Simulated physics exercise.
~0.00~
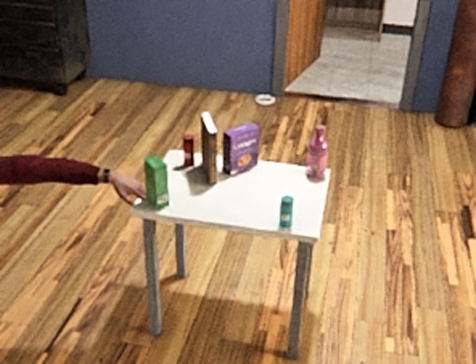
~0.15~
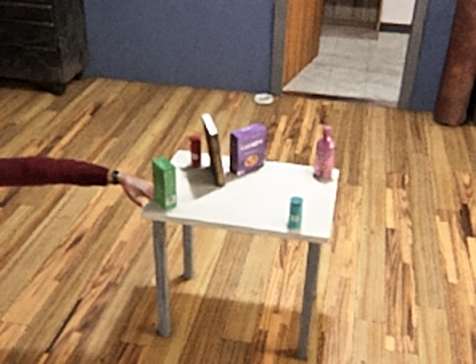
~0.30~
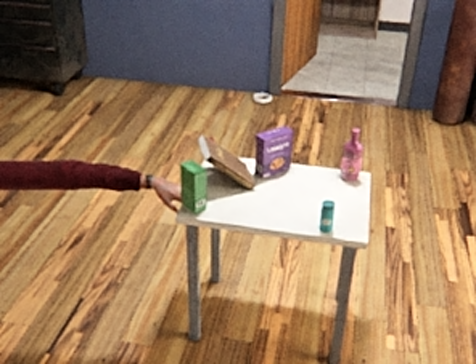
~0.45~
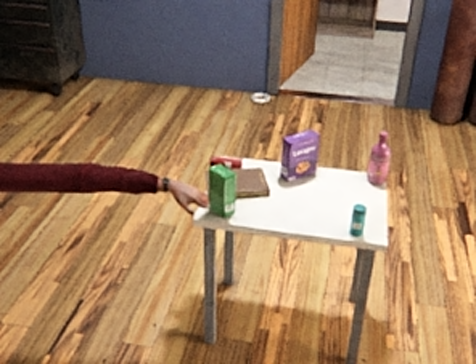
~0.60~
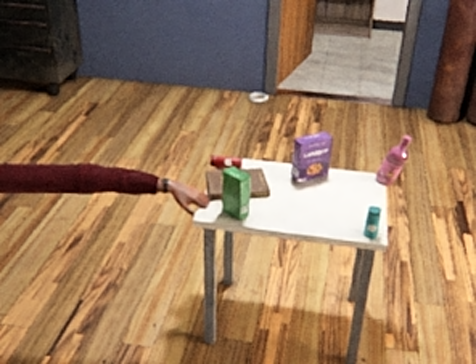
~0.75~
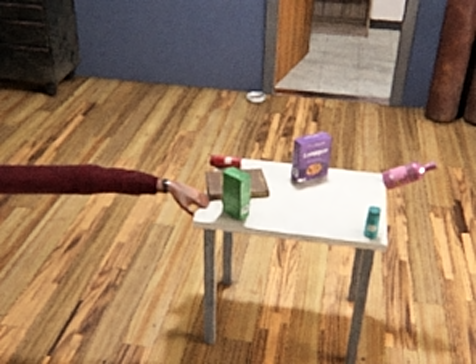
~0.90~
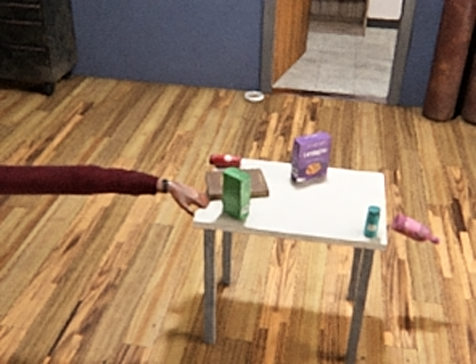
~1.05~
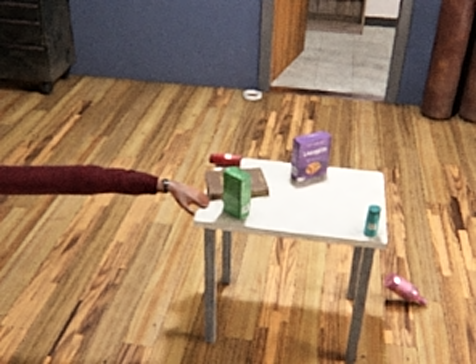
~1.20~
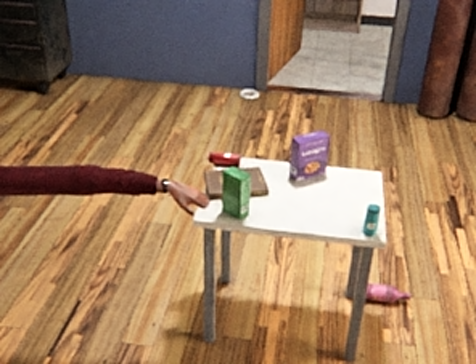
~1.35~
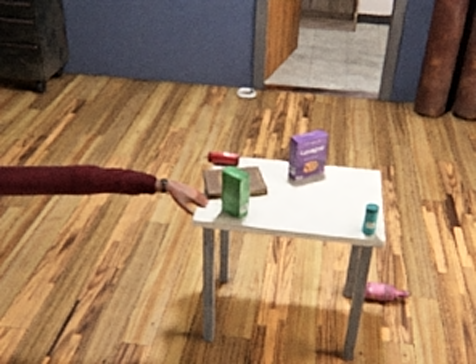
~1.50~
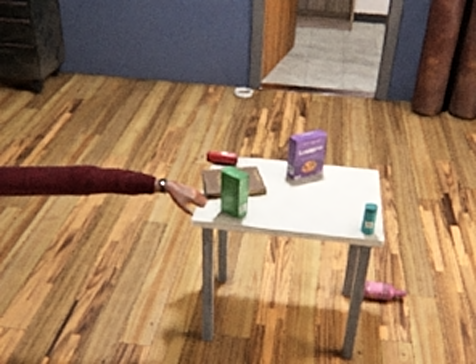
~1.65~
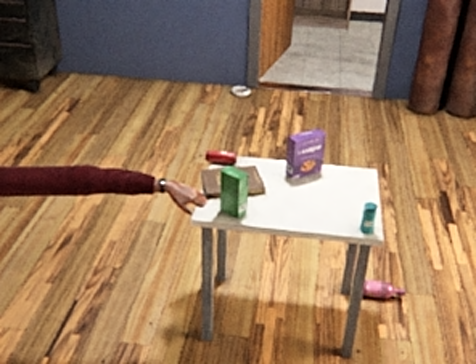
A hand shoves the white table right, toppling a book and shaker as a pink bottle falls off.
